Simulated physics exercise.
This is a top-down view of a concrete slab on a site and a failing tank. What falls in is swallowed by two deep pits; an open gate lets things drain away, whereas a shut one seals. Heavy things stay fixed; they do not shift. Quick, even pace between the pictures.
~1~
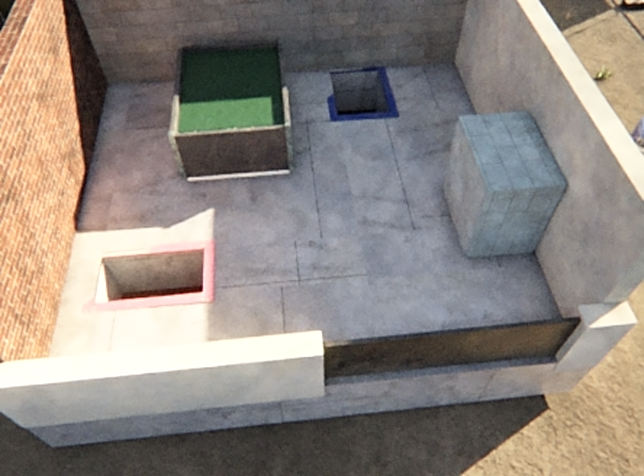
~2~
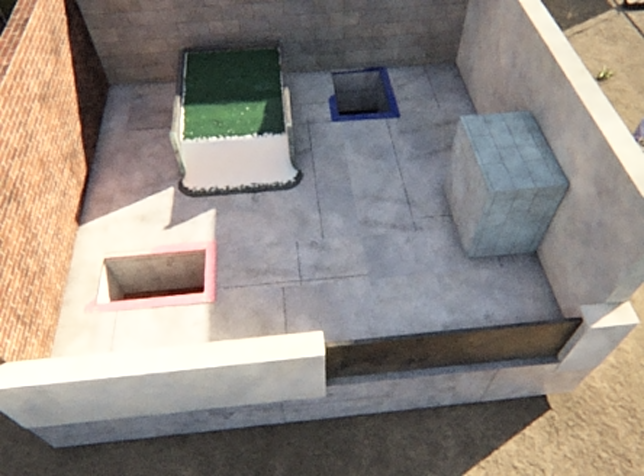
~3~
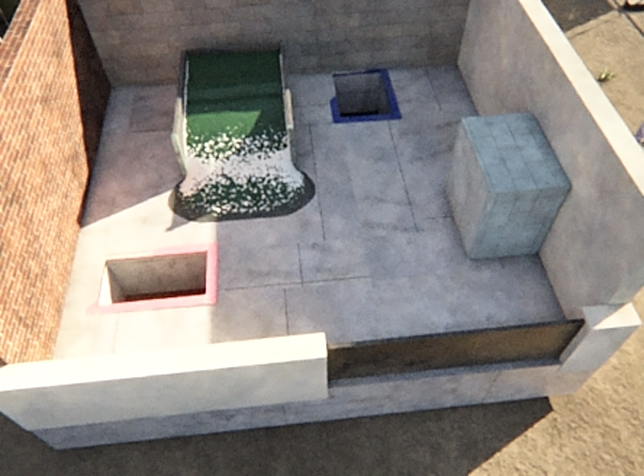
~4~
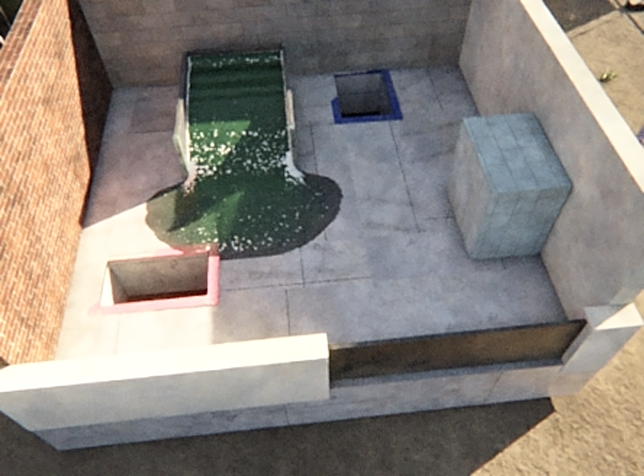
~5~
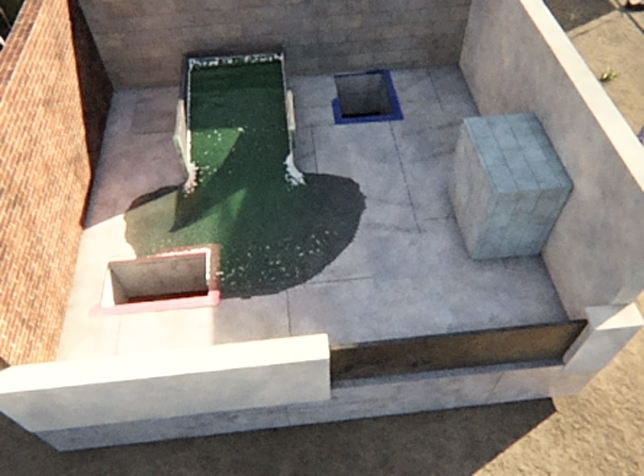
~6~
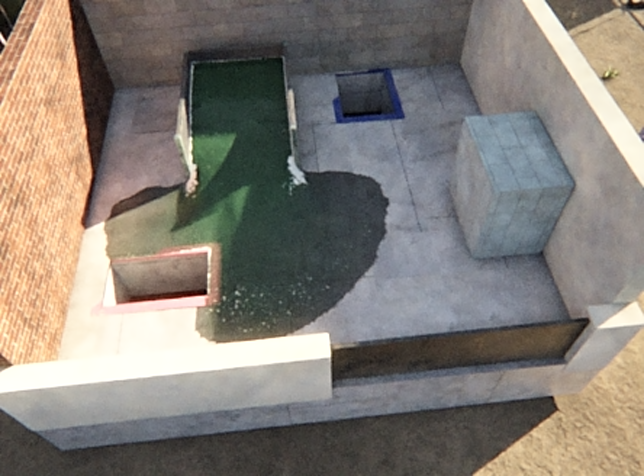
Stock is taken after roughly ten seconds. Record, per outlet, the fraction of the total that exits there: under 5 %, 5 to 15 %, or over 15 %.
Log: Gate - under 5 %; blue pit - 5 to 15 %; pink pit - over 15 %.
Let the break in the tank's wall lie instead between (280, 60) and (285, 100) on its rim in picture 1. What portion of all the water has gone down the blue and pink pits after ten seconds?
The blue pit gets 60 per cent and the pink pit 2 per cent.
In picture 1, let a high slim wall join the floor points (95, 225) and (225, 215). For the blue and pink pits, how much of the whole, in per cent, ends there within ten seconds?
Shares in percent - blue: 12; pink: 30.
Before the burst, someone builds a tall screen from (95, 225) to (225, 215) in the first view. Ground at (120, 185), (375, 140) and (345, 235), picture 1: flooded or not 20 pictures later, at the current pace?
First submerged, second spared, third submerged.
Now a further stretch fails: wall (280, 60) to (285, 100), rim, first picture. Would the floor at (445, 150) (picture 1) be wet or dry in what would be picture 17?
Bottom line - sodden.
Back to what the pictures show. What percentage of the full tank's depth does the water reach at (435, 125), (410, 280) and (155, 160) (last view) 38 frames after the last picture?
Depths of roughly 2, 16 and 2 per cent.
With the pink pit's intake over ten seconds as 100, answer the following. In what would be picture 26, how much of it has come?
Something like 55 in a hundred.
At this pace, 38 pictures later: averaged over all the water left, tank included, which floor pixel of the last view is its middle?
Close to pixel (328, 253).
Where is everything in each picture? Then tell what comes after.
The first picture shows the tank at (231, 89) is whole and still.
In the second picture, the front is at (297, 173), out from the gap at (238, 161).
In the third picture, the front is at (306, 197), out from the gap at (239, 164).
In the fourth picture, water pours out at (241, 166) and has run to (311, 233).
In the fifth picture, water pours out at (242, 167) and has run to (282, 285).
In the sixth picture, water pours out at (243, 167) and has run to (276, 331).
A moment on, water covers 40 % of the floor; the gate 0 %, the blue pit 0 %, the pink pit 9 %.
Next, water covers 50 % of the floor; the gate 0 %, the blue pit 0 %, the pink pit 17 %.
Then, water covers 50 % of the floor; the gate 0 %, the blue pit 0 %, the pink pit 26 %.
Later, water covers 70 % of the floor; the gate 0 %, the blue pit 0 %, the pink pit 36 %.
In the end, water covers 95 % of the floor; the gate 0 %, the blue pit 8 %, the pink pit 47 %.
